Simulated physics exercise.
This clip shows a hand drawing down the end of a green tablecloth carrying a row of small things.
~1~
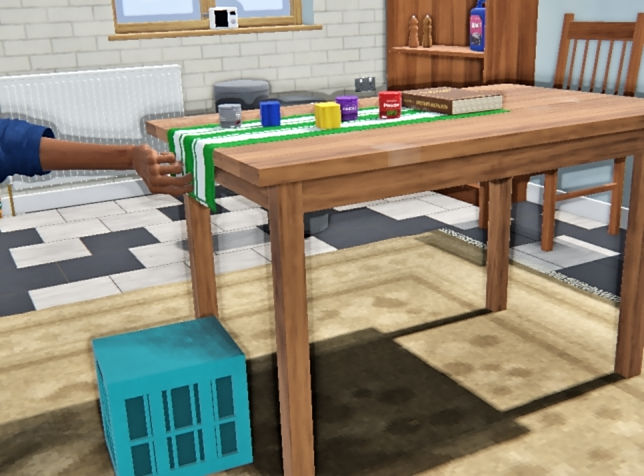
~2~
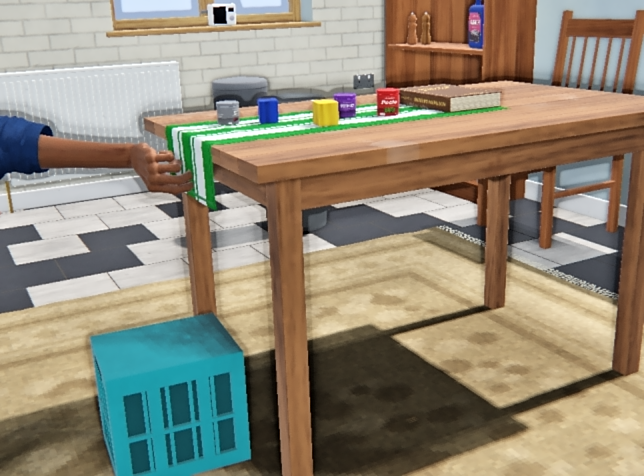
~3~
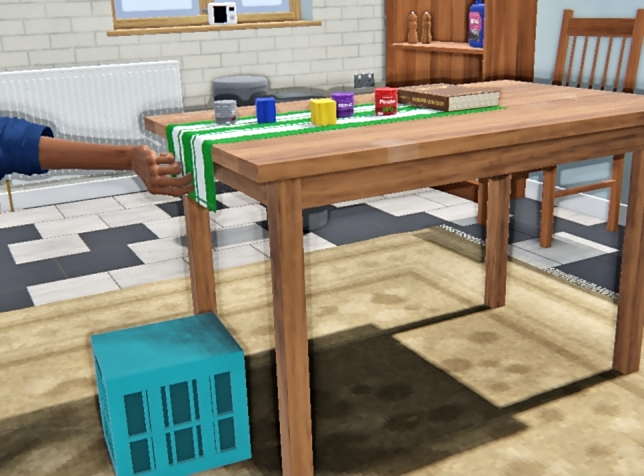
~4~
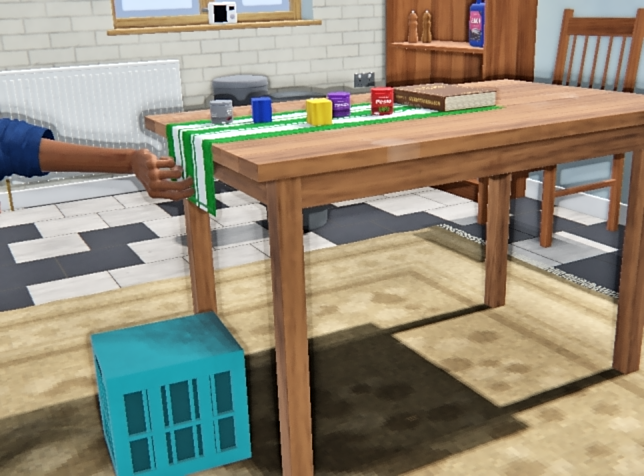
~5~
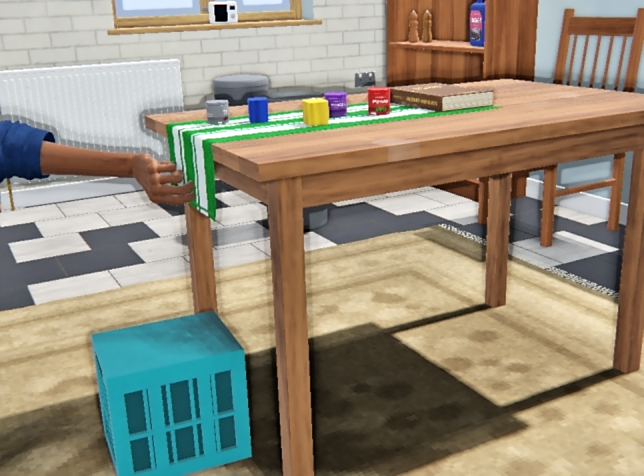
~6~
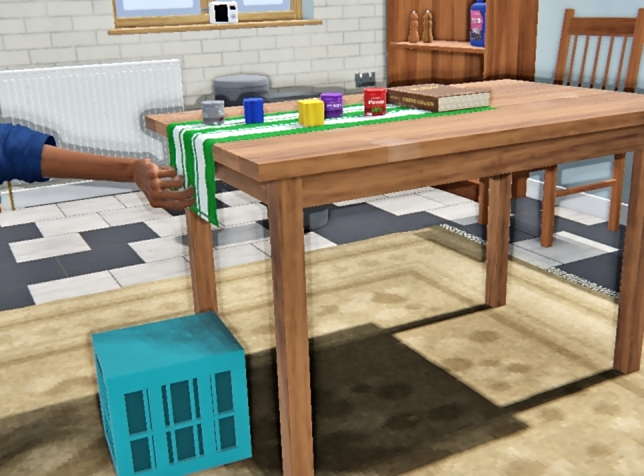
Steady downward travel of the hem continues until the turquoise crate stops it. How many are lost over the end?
Number down: Three.
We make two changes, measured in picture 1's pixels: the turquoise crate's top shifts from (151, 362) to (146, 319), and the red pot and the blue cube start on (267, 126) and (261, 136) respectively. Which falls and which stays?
The red pot is lost; the blue cube is lost.
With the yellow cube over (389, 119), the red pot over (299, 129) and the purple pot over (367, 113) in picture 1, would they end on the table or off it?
Looking at each one, the yellow cube remains in position, the red pot drops away and the purple pot remains in position.
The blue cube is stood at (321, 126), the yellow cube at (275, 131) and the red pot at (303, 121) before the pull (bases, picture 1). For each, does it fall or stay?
Watch the blue cube go down, the yellow cube go down and the red pot go down.
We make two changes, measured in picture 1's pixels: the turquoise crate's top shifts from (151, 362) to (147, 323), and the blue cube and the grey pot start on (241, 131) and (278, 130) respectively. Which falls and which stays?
First the blue cube: It ends off the top. Then the grey pot: It ends off the top.
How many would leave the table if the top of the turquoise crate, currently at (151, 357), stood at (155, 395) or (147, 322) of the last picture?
4 and 2.
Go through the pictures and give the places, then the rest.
The first picture shows hem (217, 213); grey pot (230, 105); blue cube (270, 103); yellow cube (327, 104); purple pot (347, 97); red pot (390, 92); top of the crate (151, 362).
The second picture shows hem (217, 210); grey pot (227, 102).
The third picture shows hem (216, 213); blue cube (265, 99).
The fourth picture shows hem (216, 218); yellow cube (319, 101); top of the crate (150, 358).
The fifth picture shows hem (215, 222); purple pot (335, 93).
The sixth picture shows hem (220, 227); grey pot (212, 102); blue cube (253, 99); yellow cube (311, 101); purple pot (331, 94); red pot (375, 89).
Soon after, hem near (198, 293); grey pot and blue cube gone.
After that, hem on the crate; grey pot, blue cube and yellow cube gone.
In the end, hem on the crate; grey pot, blue cube and yellow cube gone. The table loses three.
